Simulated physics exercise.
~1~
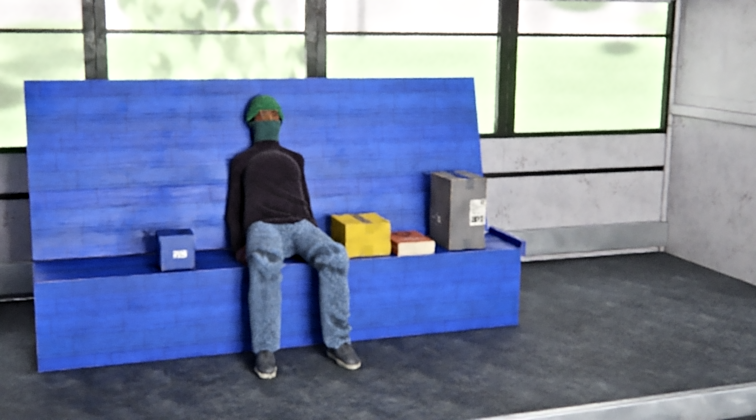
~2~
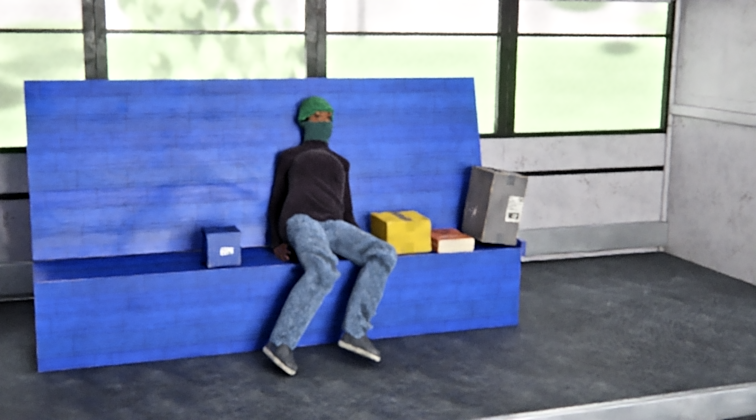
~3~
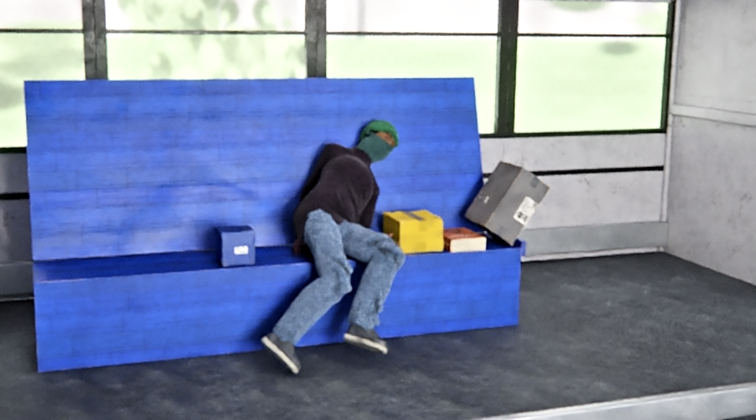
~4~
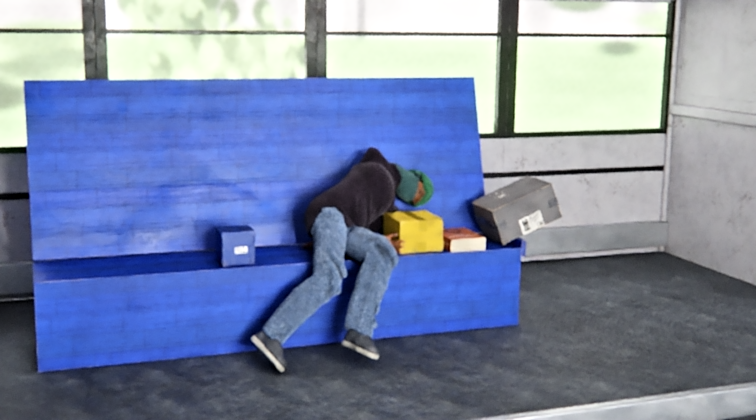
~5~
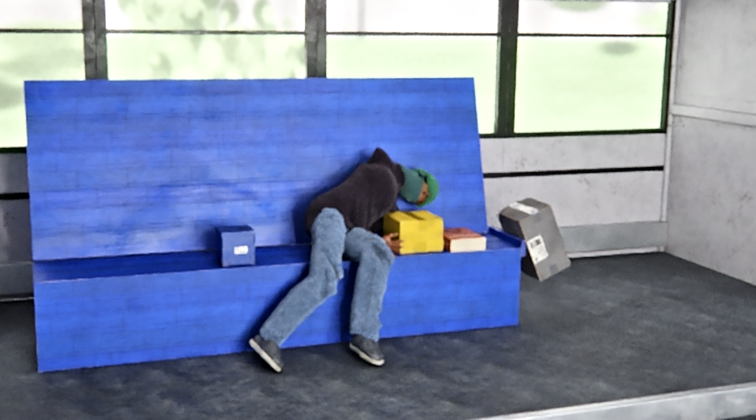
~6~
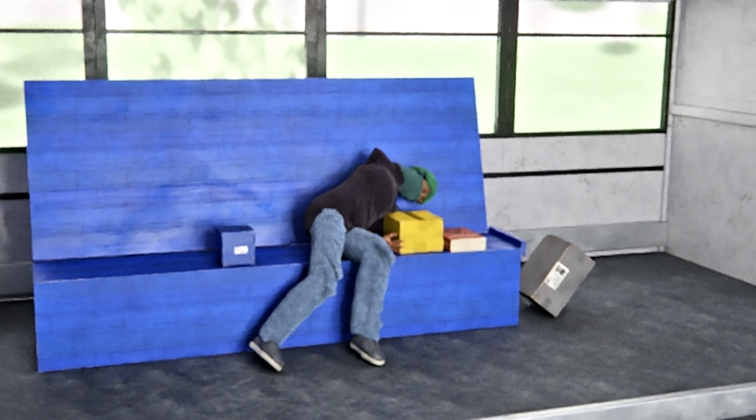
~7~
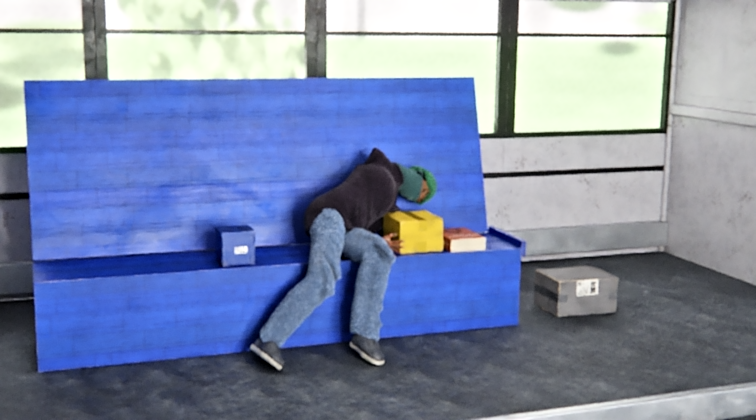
A seated person slides right and slumps sideways as a grey box tumbles off the bench.
